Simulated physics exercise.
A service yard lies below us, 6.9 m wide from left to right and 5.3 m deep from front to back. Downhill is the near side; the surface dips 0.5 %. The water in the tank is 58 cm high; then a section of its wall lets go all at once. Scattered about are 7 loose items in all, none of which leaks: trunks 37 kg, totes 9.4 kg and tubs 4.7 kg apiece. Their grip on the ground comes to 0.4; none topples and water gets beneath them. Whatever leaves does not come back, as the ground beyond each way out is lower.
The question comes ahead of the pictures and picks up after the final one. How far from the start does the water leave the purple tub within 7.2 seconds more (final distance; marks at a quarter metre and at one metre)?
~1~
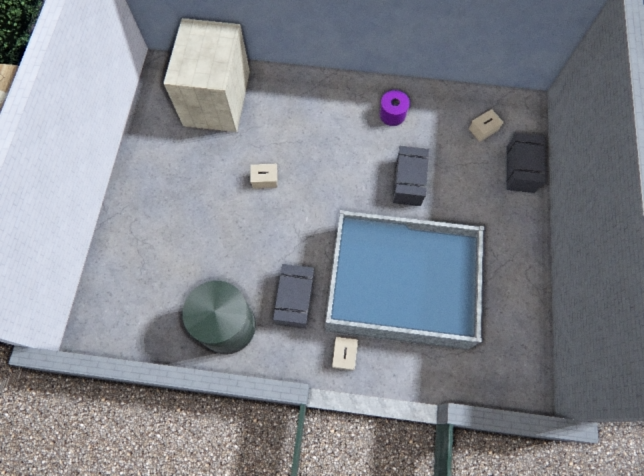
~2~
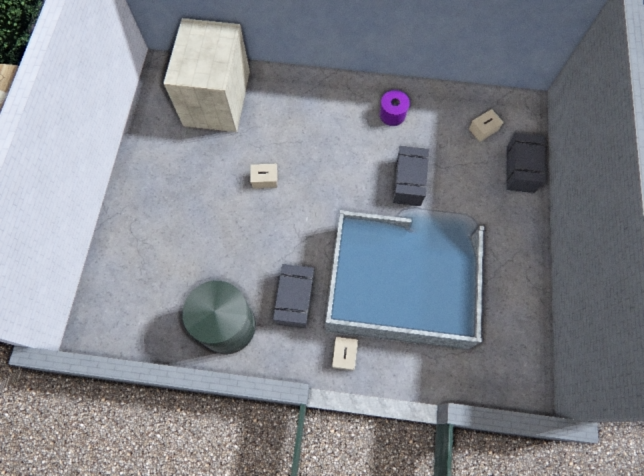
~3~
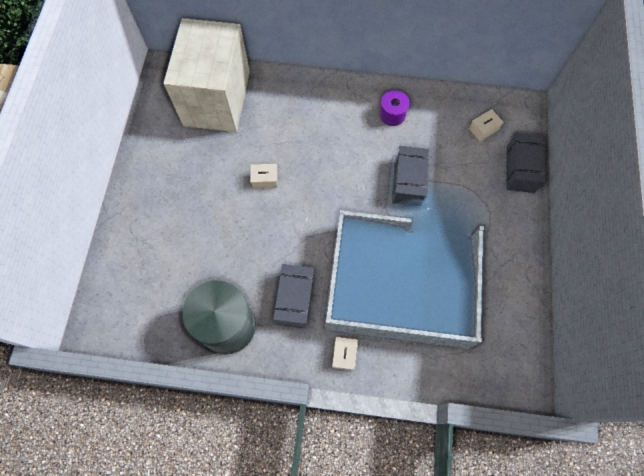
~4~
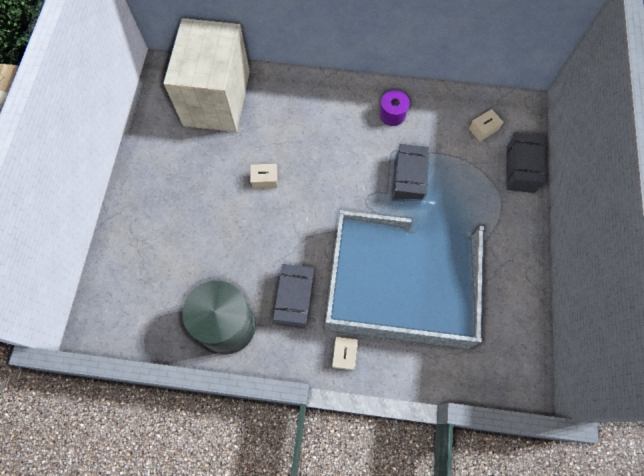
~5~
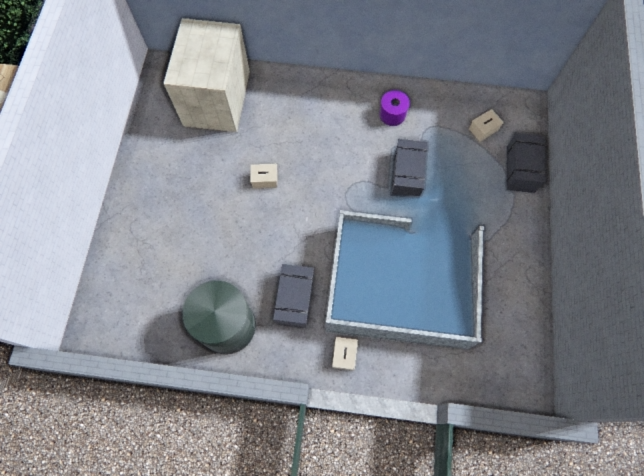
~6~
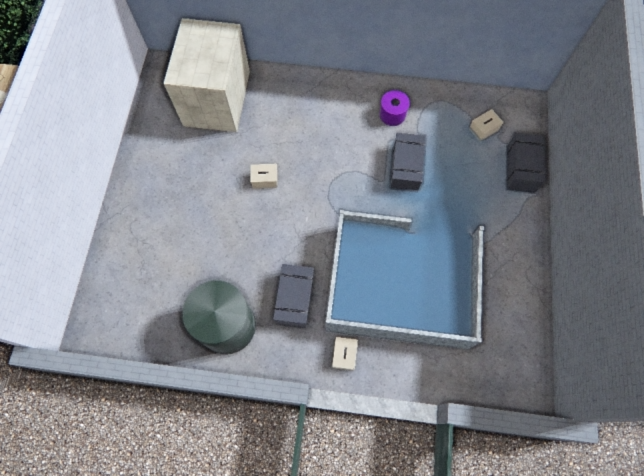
Chances are it goes a good distance.
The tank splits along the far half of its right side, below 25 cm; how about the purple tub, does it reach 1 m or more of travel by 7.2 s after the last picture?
In that case the purple tub travels far.
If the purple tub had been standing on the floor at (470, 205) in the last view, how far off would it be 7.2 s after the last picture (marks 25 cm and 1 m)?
Observed: Object goes well off.
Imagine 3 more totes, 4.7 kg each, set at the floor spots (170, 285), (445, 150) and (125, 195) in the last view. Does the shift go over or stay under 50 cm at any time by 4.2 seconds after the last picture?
Note, same order as listed: Inside the limit, beyond the limit, inside the limit.
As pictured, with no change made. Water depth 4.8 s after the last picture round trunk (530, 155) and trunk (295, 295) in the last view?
Depths: Near 11 cm, then near 0 cm.
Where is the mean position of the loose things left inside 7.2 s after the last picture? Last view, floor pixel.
They average out to somewhere around (358, 198).
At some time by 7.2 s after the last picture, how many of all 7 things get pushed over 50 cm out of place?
Answer: 4.
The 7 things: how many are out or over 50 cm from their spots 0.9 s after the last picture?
That would be 2.
Then, 0.9 s after the last picture the purple tub is near (393, 99), 0.1 m from its start, aground; 0 of 7 are out; 1 afloat.
Then, 2.8 s after the last picture the purple tub is near (358, 92), 0.6 m from its start, aground; 0 of 7 are out; 2 afloat.
Then, 4.8 s after the last picture the purple tub is near (288, 131), 1.8 m from its start, aground; 0 of 7 are out; 2 afloat.
Then, 7.2 s after the last picture the purple tub is near (306, 129), 1.5 m from its start, afloat; 0 of 7 are out; 2 afloat.
